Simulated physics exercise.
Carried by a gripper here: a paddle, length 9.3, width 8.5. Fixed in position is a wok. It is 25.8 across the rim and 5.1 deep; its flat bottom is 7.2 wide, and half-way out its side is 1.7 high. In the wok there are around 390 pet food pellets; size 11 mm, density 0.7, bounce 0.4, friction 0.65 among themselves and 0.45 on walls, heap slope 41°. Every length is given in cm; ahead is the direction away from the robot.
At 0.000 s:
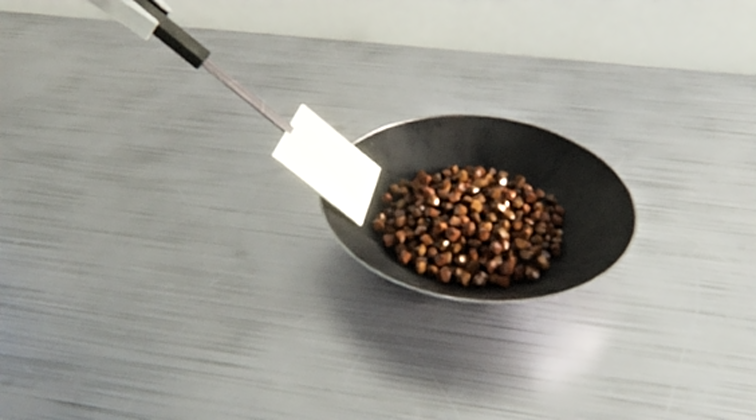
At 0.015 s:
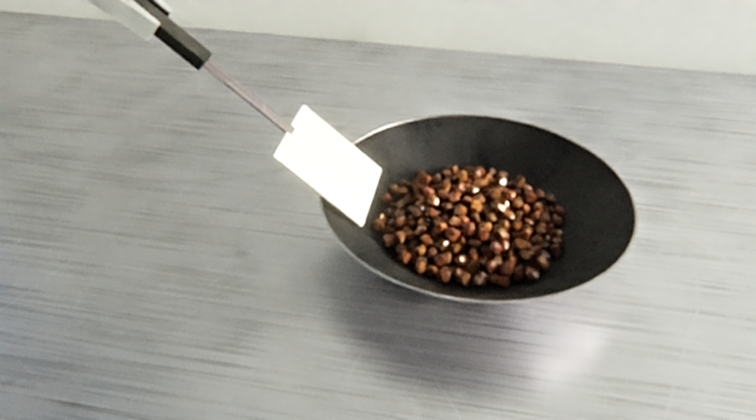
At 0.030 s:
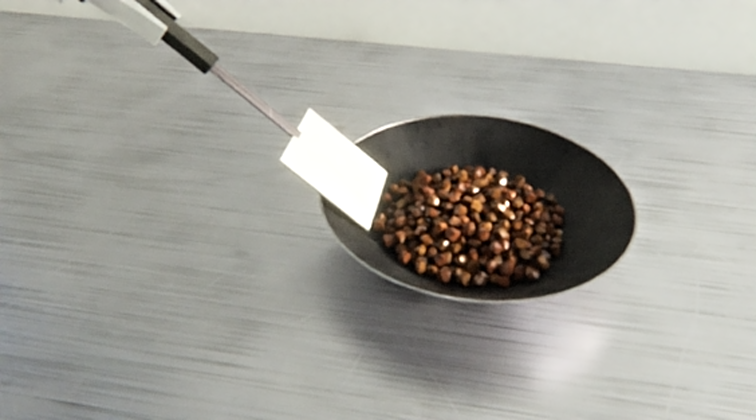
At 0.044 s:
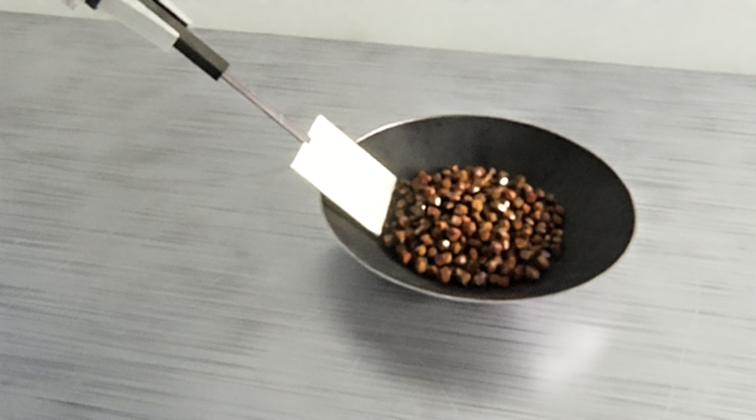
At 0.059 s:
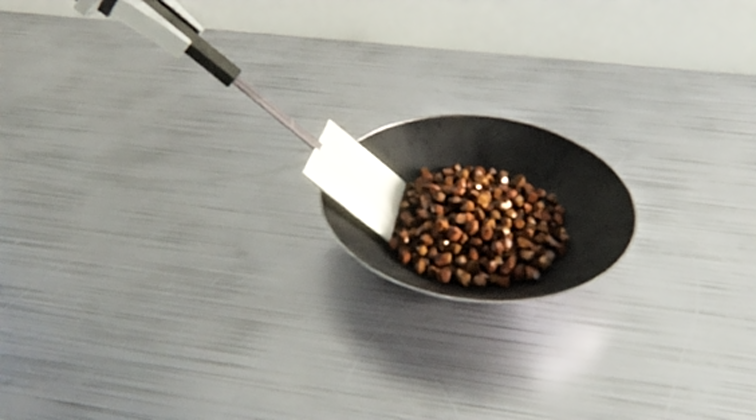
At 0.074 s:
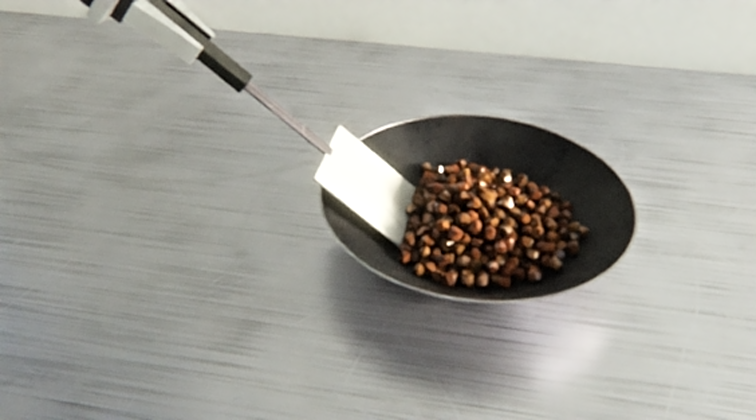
The footage shows a gripper lowering a flat white paddle into a dark wok of small brown pellets on a grey surface, moving it slightly rightward until it presses the heap's left side and nudges the pellets to the right.
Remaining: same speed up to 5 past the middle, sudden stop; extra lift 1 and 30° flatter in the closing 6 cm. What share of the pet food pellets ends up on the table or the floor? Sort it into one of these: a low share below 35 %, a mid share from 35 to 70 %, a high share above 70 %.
A low share, below 35 %.
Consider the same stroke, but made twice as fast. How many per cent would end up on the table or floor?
25 %.
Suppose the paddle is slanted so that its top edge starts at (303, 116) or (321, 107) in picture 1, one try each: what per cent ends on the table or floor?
Around 10 per cent, then around 15 per cent.
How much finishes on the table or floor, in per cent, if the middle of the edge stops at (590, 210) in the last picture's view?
About 50 per cent.
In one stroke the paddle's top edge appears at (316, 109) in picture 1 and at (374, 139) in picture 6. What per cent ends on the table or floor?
20 %.
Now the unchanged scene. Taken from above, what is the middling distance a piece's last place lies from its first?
Near 8 cm, measured level.
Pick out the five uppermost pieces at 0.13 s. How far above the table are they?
I'd put it close to 6 cm.
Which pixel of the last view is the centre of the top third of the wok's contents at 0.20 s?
(566, 205).
After 0.13 s, sloping 40°, highest piece 6 above the table; 387 in the wok, 1 on the blade or in flight.
After 0.20 s, sloping 26°, highest piece 7 above the table; 385 in the wok, 3 on the blade or in flight.
After 0.43 s, sloping 10°, highest piece 7 above the table; 339 in the wok, 46 on the table or floor, 3 on the blade or in flight.
After 1.48 s, sloping 10°, highest piece 7 above the table; 338 in the wok, 50 on the table or floor.
In the end, 338 in the wok, 50 on the table or floor. That is 13 % on the table or floor.
